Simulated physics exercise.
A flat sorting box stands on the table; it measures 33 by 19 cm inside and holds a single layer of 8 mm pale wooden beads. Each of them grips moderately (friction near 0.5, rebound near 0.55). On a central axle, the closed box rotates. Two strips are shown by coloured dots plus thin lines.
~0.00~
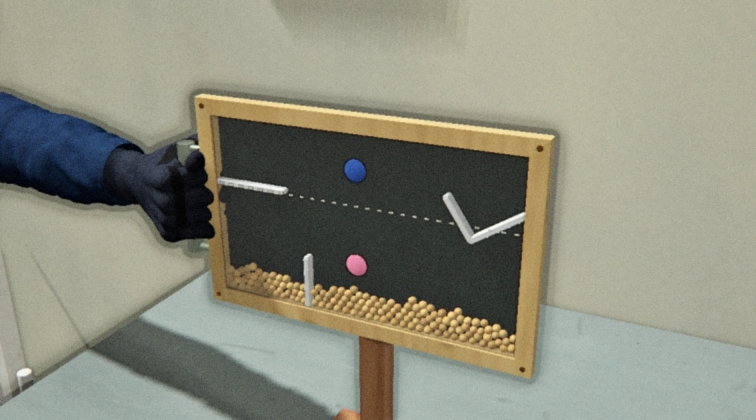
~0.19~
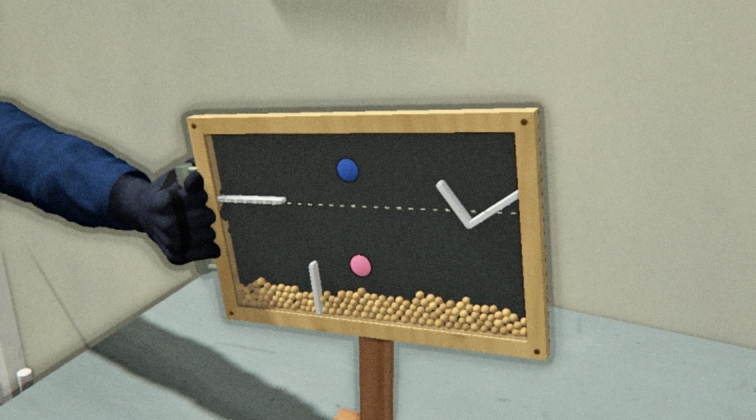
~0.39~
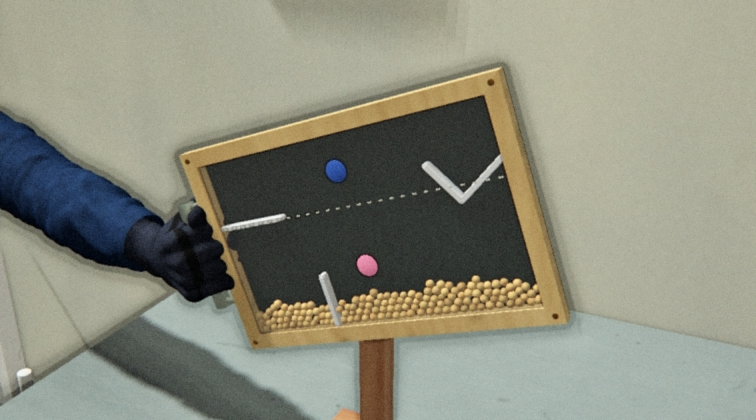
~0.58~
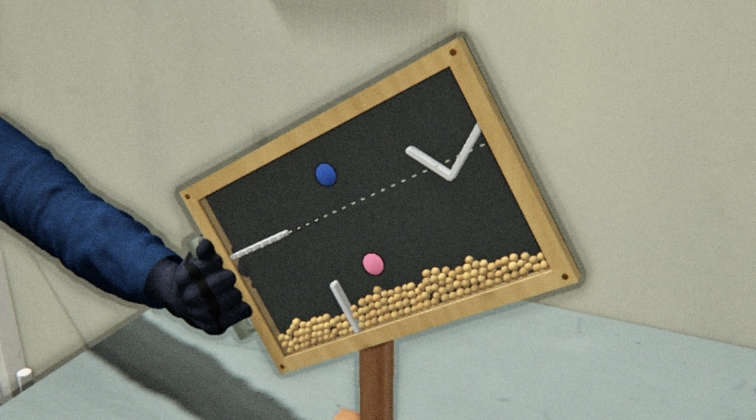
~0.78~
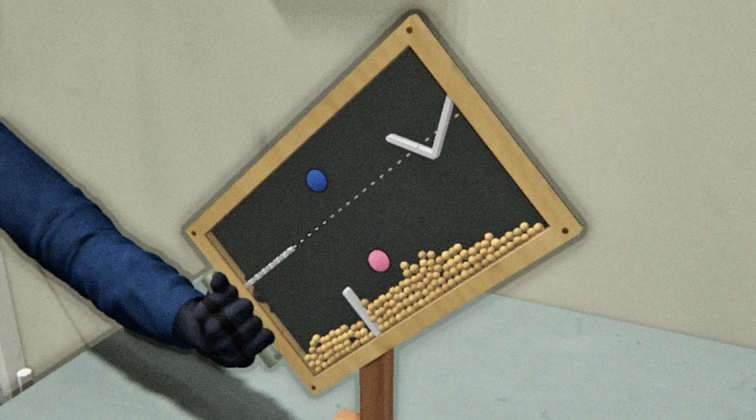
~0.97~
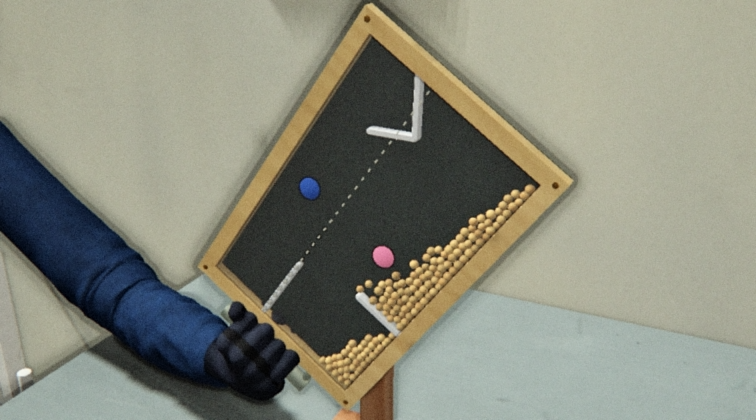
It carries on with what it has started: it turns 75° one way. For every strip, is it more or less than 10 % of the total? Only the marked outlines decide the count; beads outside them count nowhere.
Pink: More; blue: Less.
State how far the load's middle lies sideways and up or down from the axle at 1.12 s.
Position estimate: Right 6 cm, below 6 cm.
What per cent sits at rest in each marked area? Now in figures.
At the end the pink strip has 100 percent and the blue strip has 0 percent.
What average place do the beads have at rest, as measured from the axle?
The middle sits around 5 cm right of it and 9 cm below it.
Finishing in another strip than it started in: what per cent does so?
Moved: Close to 0 %.
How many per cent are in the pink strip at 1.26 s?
Around 100 percent.
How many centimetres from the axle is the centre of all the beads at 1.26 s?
About 6 cm right and 5 cm below.
After 1.12 s, it stands 63° anticlockwise; the beads' middle is 6 cm right of and 6 cm below the centre; pink 100 %.
After 1.26 s, it stands 71° anticlockwise; the beads' middle is 6 cm right of and 5 cm below the centre; pink 100 %.
After 1.39 s, it stands 75° anticlockwise; the beads' middle is 6 cm right of and 6 cm below the centre; pink 100 %.
At rest by 2.5 s, it stands 75° anticlockwise; pink 100 %, blue 0 %.
